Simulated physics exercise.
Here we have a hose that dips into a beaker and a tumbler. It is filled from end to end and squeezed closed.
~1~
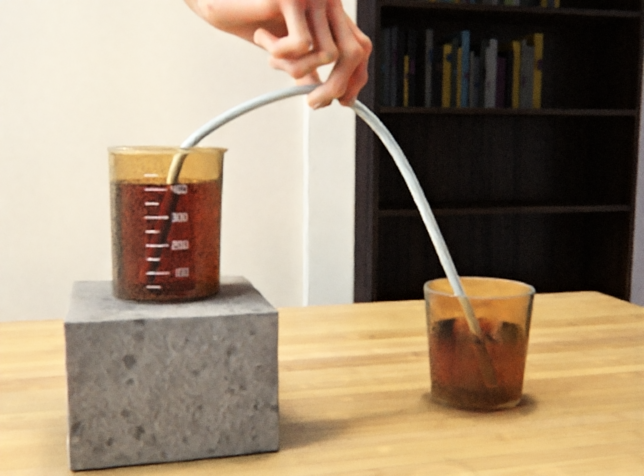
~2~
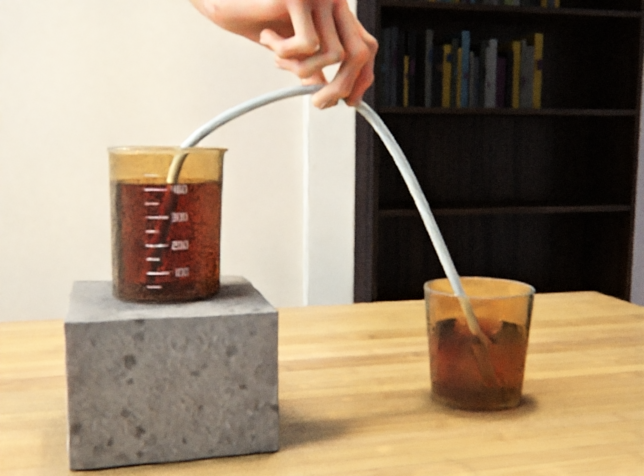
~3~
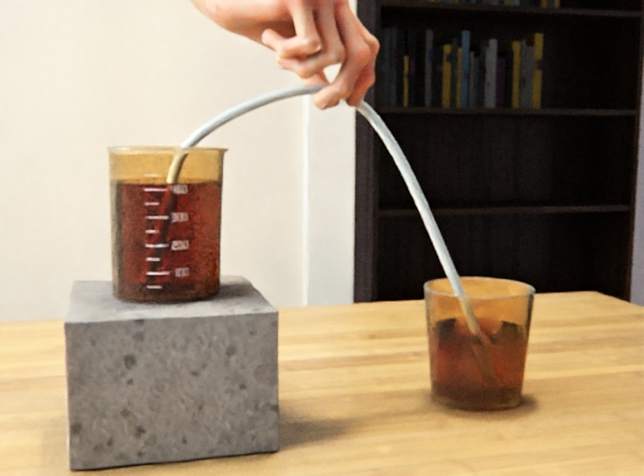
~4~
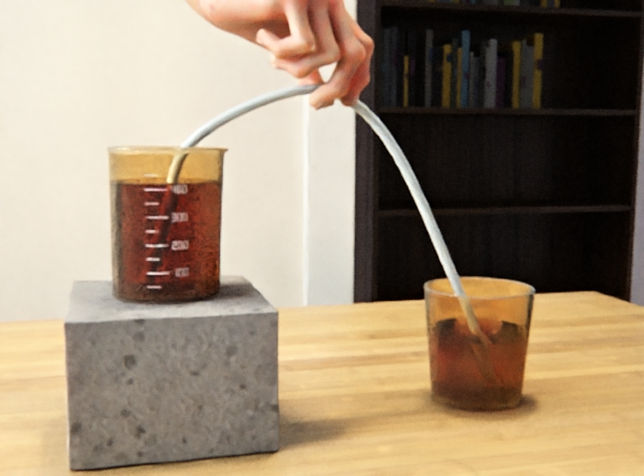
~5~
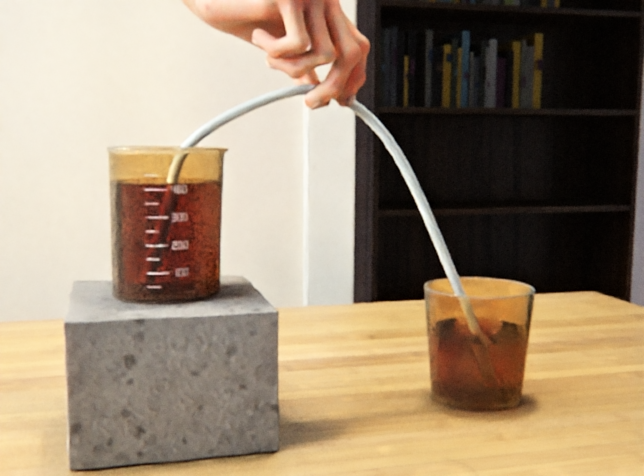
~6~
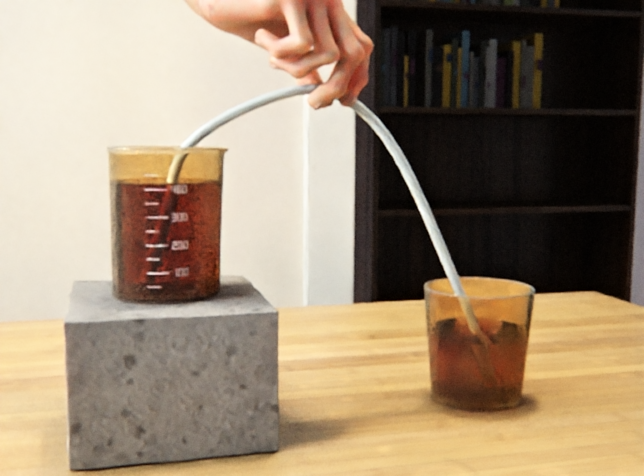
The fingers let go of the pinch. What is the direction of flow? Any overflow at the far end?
Flow is rightwards, and the taker overflows.
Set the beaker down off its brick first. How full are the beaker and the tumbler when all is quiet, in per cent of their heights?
About 60 and 70 per cent.
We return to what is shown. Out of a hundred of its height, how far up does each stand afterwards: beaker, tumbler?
First 15 %, second 100 %.
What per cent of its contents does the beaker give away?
Near 85 in a hundred.
Soon after, the beaker is about half full; the tumbler is about three quarters full.
Later, the beaker is about a quarter full; the tumbler is full to the brim; some has gone over the lower rim.
In the end, the beaker is nearly empty; the tumbler is full to the brim; some has gone over the lower rim.
